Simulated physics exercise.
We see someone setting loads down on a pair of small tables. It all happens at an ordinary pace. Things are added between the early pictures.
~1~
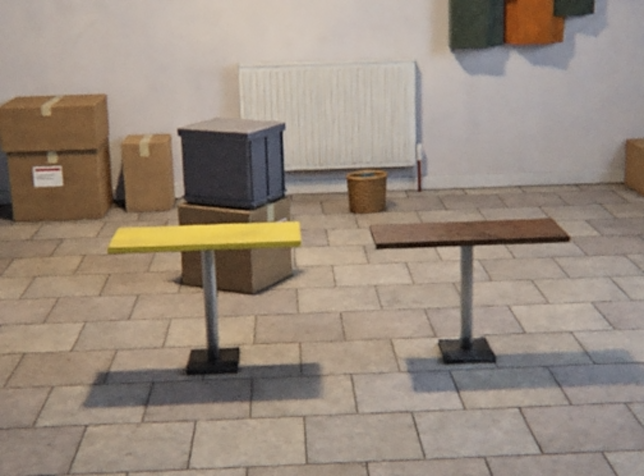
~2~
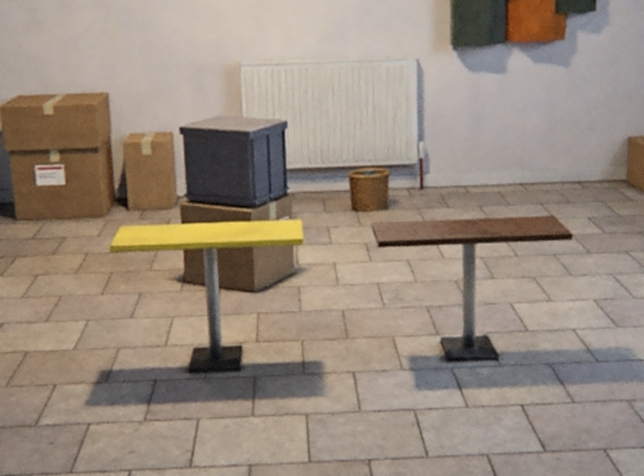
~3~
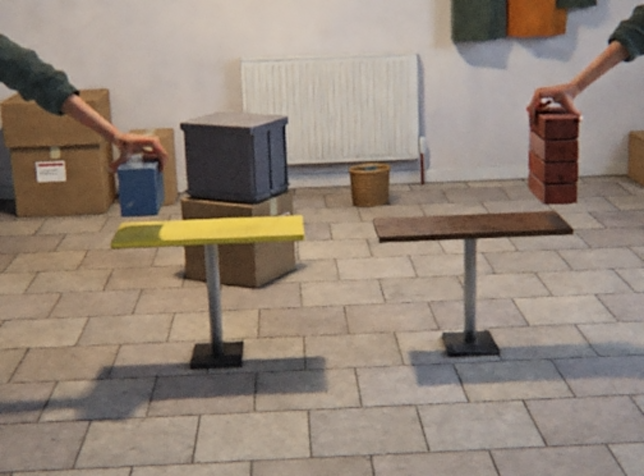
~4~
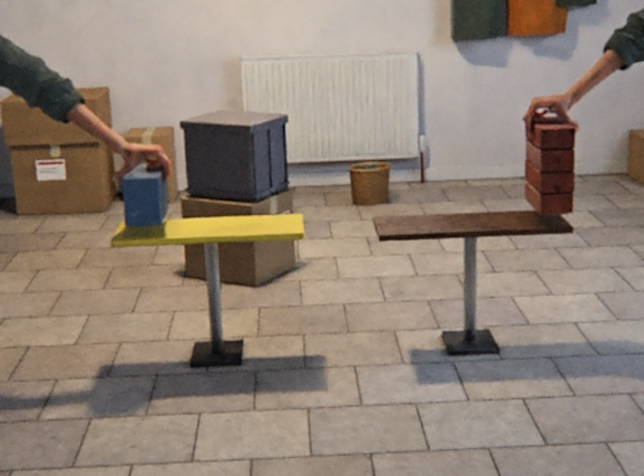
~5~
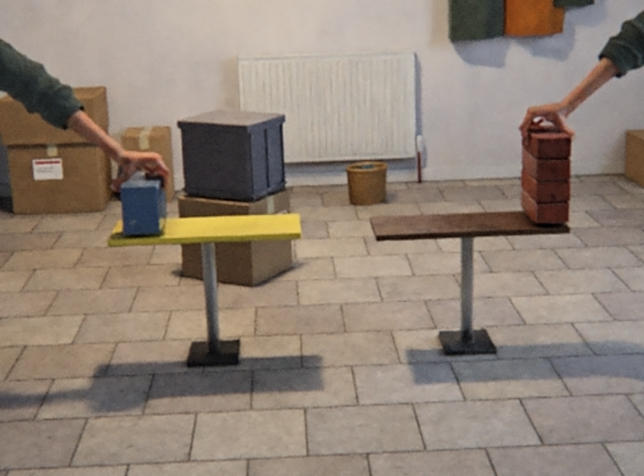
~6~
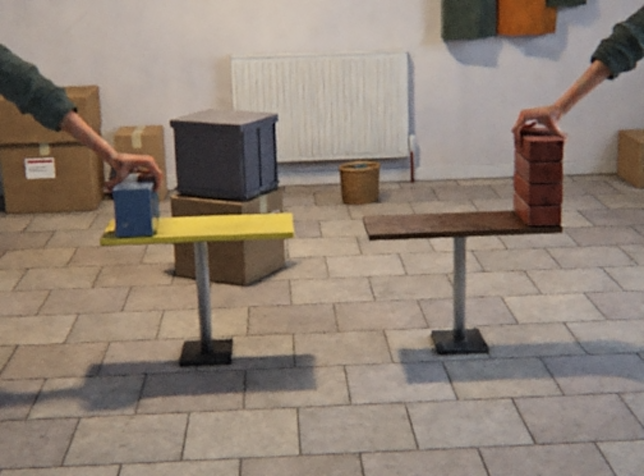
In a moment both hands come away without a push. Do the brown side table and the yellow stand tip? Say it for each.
As it turns out, the brown side table overbalances, the yellow stand overbalances.
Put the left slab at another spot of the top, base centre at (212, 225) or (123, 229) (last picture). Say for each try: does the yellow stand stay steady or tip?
One after another: It does not tip; topples.
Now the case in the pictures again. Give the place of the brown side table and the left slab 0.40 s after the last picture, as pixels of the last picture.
The brown side table at (497, 224), the left slab at (113, 213).
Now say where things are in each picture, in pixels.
Brown side table (467, 233); yellow stand (207, 237), in the first frame.
Yellow stand (209, 236), in the second frame.
Still on the way; brown side table (470, 226); right bricks (553, 155), in the third frame.
Still on the way; yellow stand (210, 230); left slab (146, 194), in the fourth frame.
Still on the way; brown side table (467, 225); right bricks (545, 173), in the fifth frame.
In place, still held; brown side table (460, 225); yellow stand (200, 229); left slab (137, 205), in the sixth frame.
Then, 0.40 s later than the last frame, brown side table tilted by 24° near (497, 224); yellow stand tilted by 9° near (179, 228).
Then, 0.60 s later than the last frame, brown side table tilted by 60° near (536, 259); yellow stand tilted by 29° near (136, 236).
Then, 0.80 s later than the last frame, brown side table tilted by 61° near (542, 262); yellow stand tilted by 62° near (82, 275).
When it is over, the brown side table tips up, near (541, 262); the yellow stand tips up, near (66, 282).
